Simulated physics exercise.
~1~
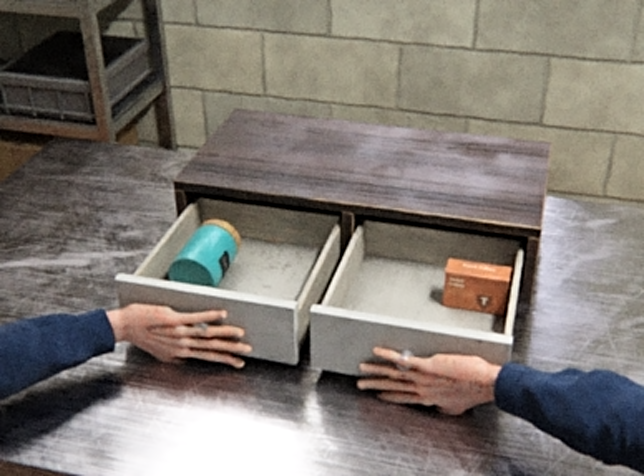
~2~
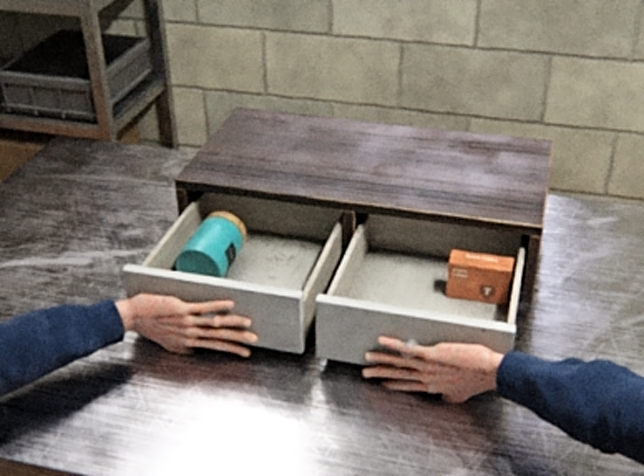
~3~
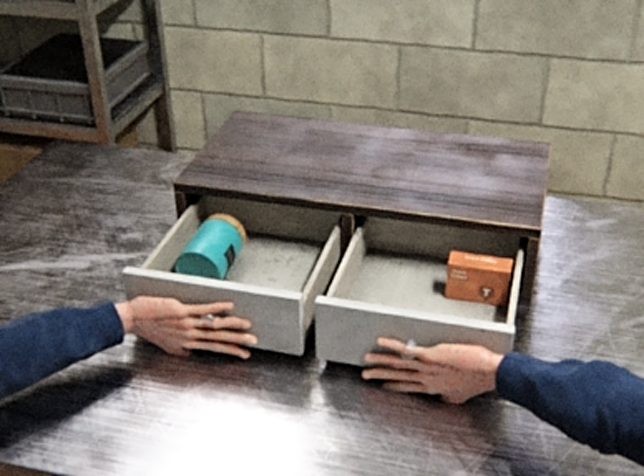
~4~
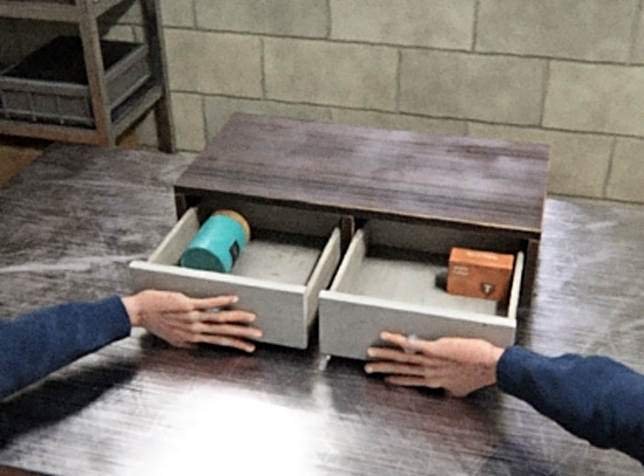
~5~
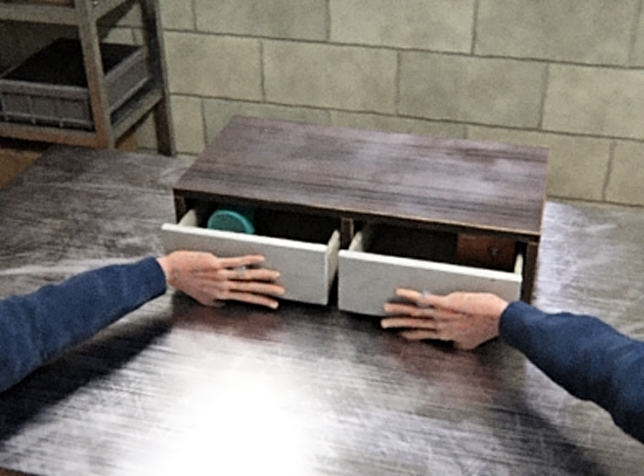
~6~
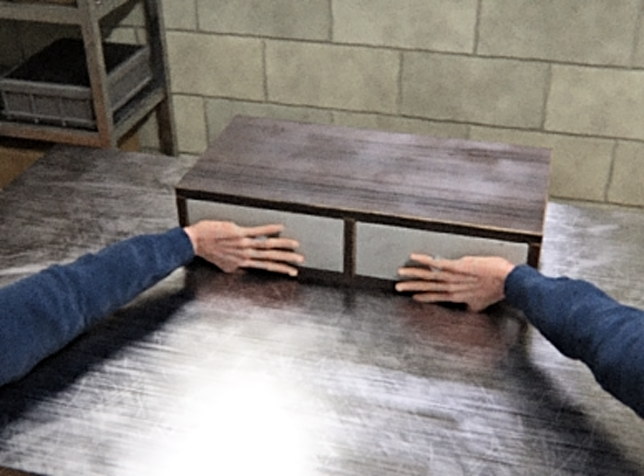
Two hands pushed a pair of open drawers, the left holding a turquoise jar on its side and the right an orange packet, slowly back into a dark wooden chest on a table until both were fully shut and the items were hidden.
